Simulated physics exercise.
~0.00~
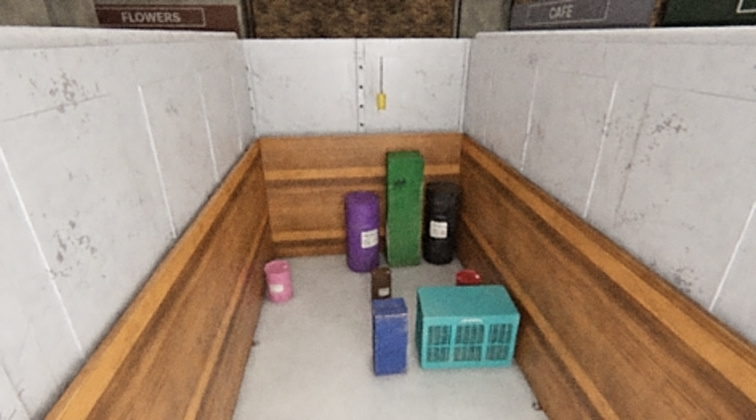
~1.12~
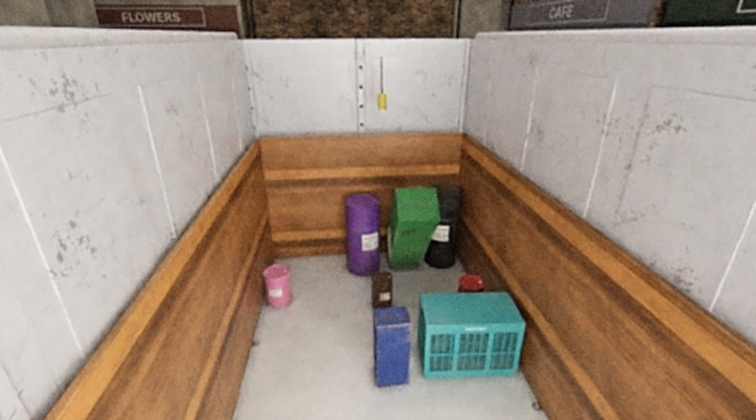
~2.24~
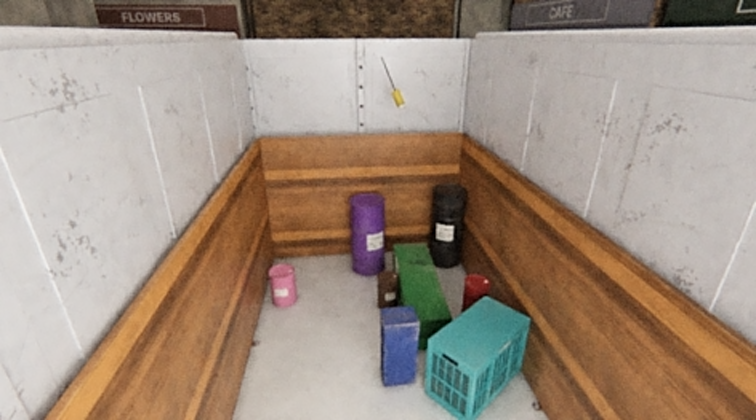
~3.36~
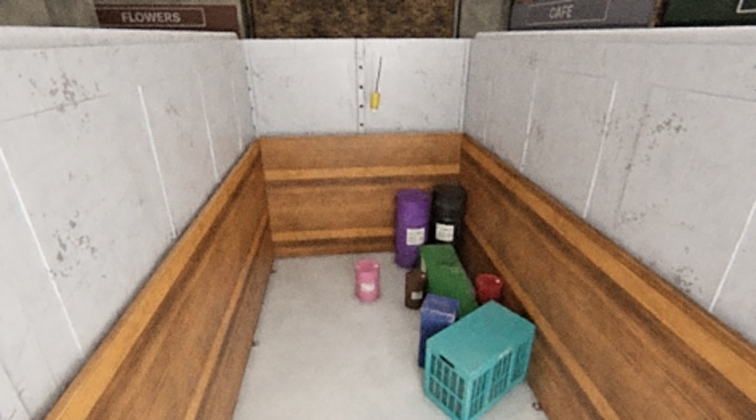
The open load bay of a van, with wood-panelled lower walls, is seen from above its rear, looking forwards, a small yellow lamp hanging ahead. A purple drum, a tall green box and a black drum stand at the far end, with a pink canister on the left, small brown and red canisters, a blue box and a turquoise chest nearer. The green box tips towards the viewer and falls on its side, while the chest twists and shifts nearer. Then the pink canister, purple drum and blue box slide right. Everything ends gathered on the right, only the green box lying over.
